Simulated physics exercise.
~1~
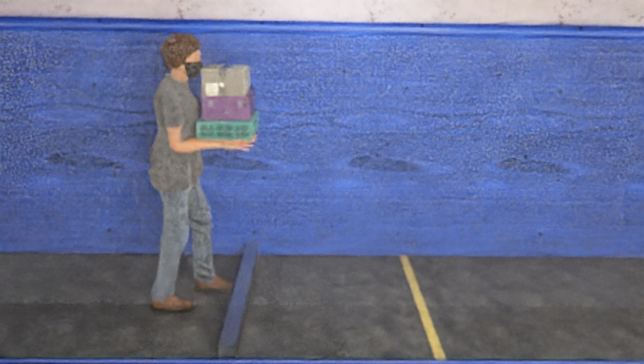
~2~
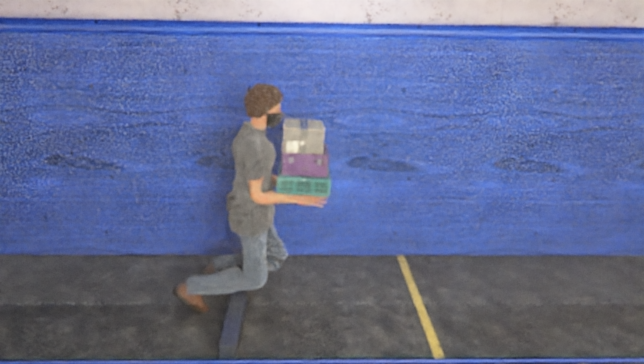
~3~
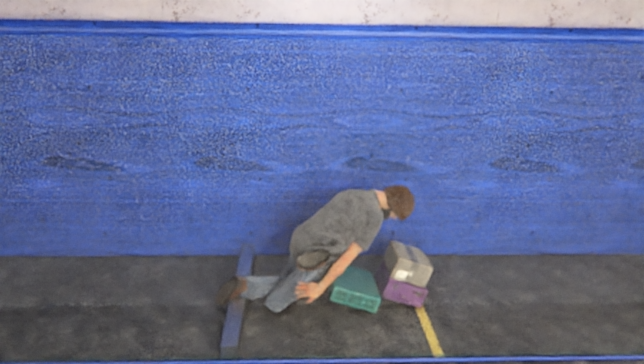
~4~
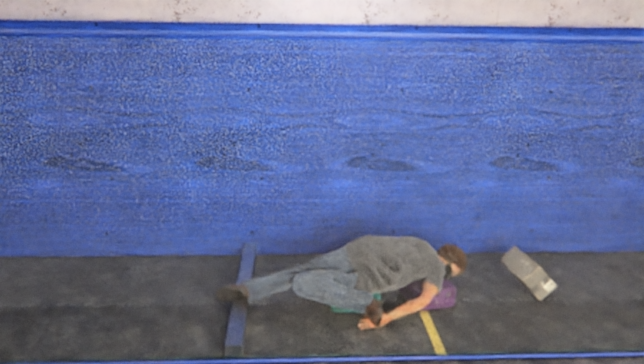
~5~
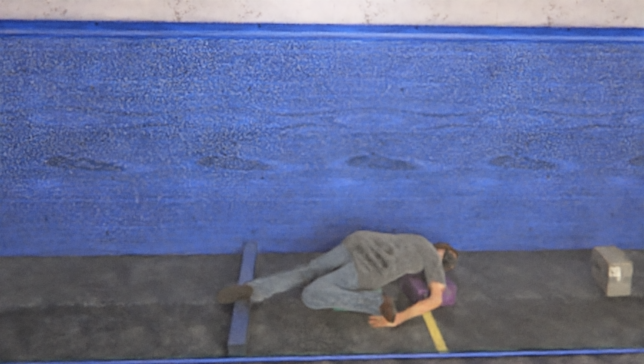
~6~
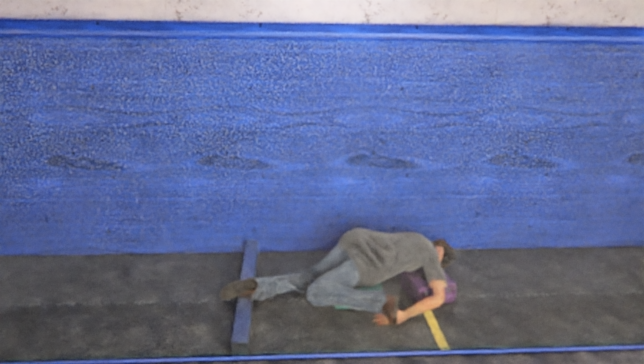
In this clip, a masked person carrying three stacked boxes pitches forward over a floor rail, dropping them; the gray box tumbles right past the yellow line and out of view, while the person ends lying over the green crate short of the line, head by the purple box across it.
